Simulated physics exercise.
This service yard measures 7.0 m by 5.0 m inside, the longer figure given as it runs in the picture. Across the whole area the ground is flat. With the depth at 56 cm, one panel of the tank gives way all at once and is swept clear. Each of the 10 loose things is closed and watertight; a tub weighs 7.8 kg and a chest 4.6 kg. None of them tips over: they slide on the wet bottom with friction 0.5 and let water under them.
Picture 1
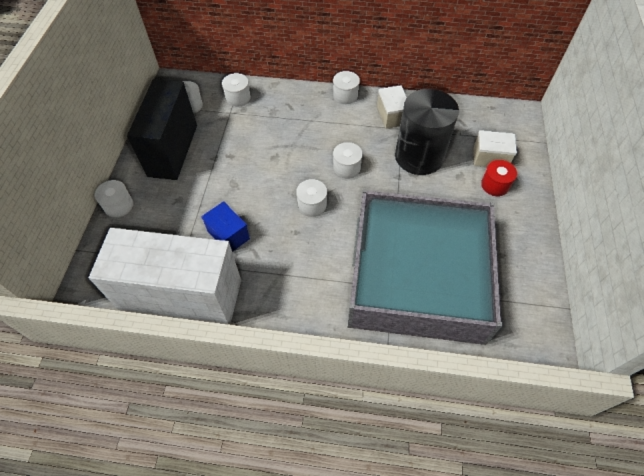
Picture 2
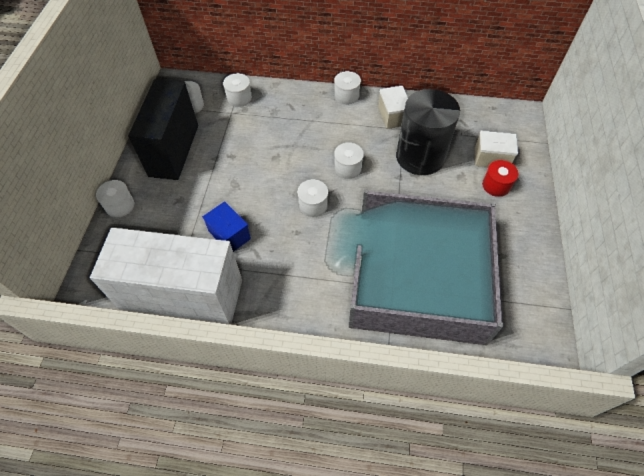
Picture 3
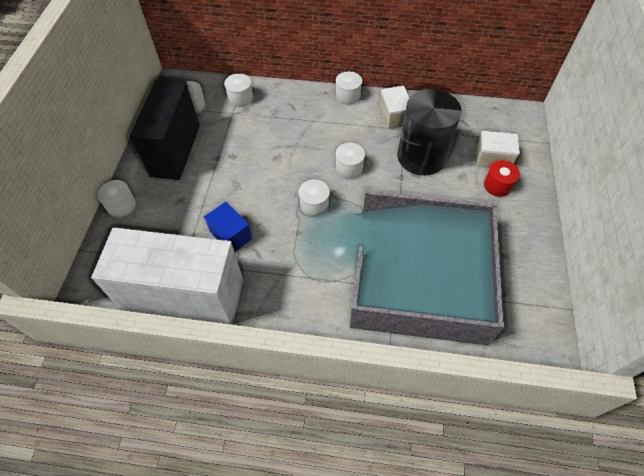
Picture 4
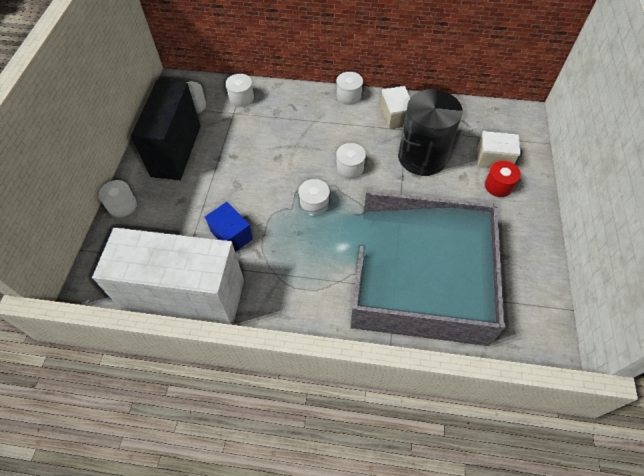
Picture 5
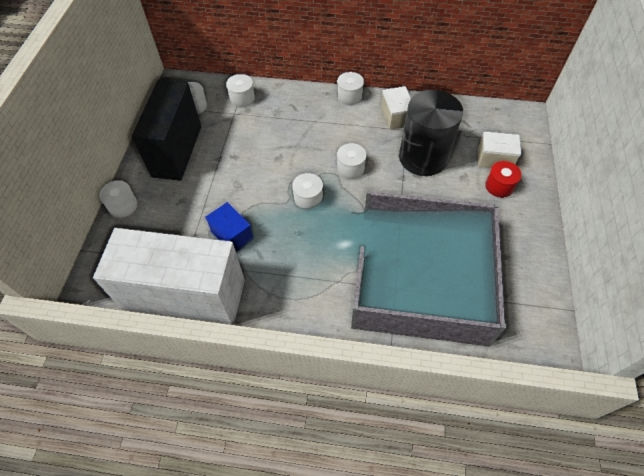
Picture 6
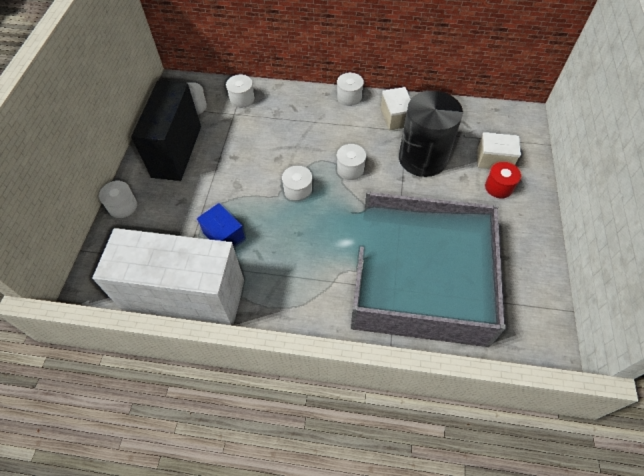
Water spreads left from the tank across the floor, slightly shifting a white tub and the blue chest.
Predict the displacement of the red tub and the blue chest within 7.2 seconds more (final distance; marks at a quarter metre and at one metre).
In the end the red tub keeps to its spot. The blue chest leaves its spot far behind.
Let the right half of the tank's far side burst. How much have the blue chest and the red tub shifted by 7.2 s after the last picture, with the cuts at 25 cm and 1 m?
Log: Blue chest small displacement; red tub large displacement.
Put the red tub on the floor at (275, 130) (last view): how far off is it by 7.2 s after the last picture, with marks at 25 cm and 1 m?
From that spot, it is pushed far off.
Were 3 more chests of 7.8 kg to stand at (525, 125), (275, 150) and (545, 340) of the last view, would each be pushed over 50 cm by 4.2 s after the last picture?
First within, then beyond, then within.
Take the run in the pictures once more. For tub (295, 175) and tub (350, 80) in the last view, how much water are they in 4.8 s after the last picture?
First roughly 11 cm, second roughly 4 cm.
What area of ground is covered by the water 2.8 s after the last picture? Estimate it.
20 m2.
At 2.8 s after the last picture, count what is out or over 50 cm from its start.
3.
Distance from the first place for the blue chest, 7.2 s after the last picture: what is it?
Some 200 cm, give or take.
Then, 0.9 s after the last picture the red tub is near (506, 173), 0.0 m from its start, aground; the blue chest is near (100, 234), 1.8 m from its start, aground; 0 afloat.
Then, 2.8 s after the last picture the red tub is near (506, 173), 0.0 m from its start, aground; the blue chest is near (106, 275), 1.7 m from its start, afloat; 5 afloat.
Then, 4.8 s after the last picture the red tub is near (506, 173), 0.0 m from its start, aground; the blue chest is near (84, 276), 2.0 m from its start, afloat; 5 afloat.
Then, 7.2 s after the last picture the red tub is near (506, 173), 0.0 m from its start, aground; the blue chest is near (96, 230), 1.8 m from its start, afloat; 5 afloat.
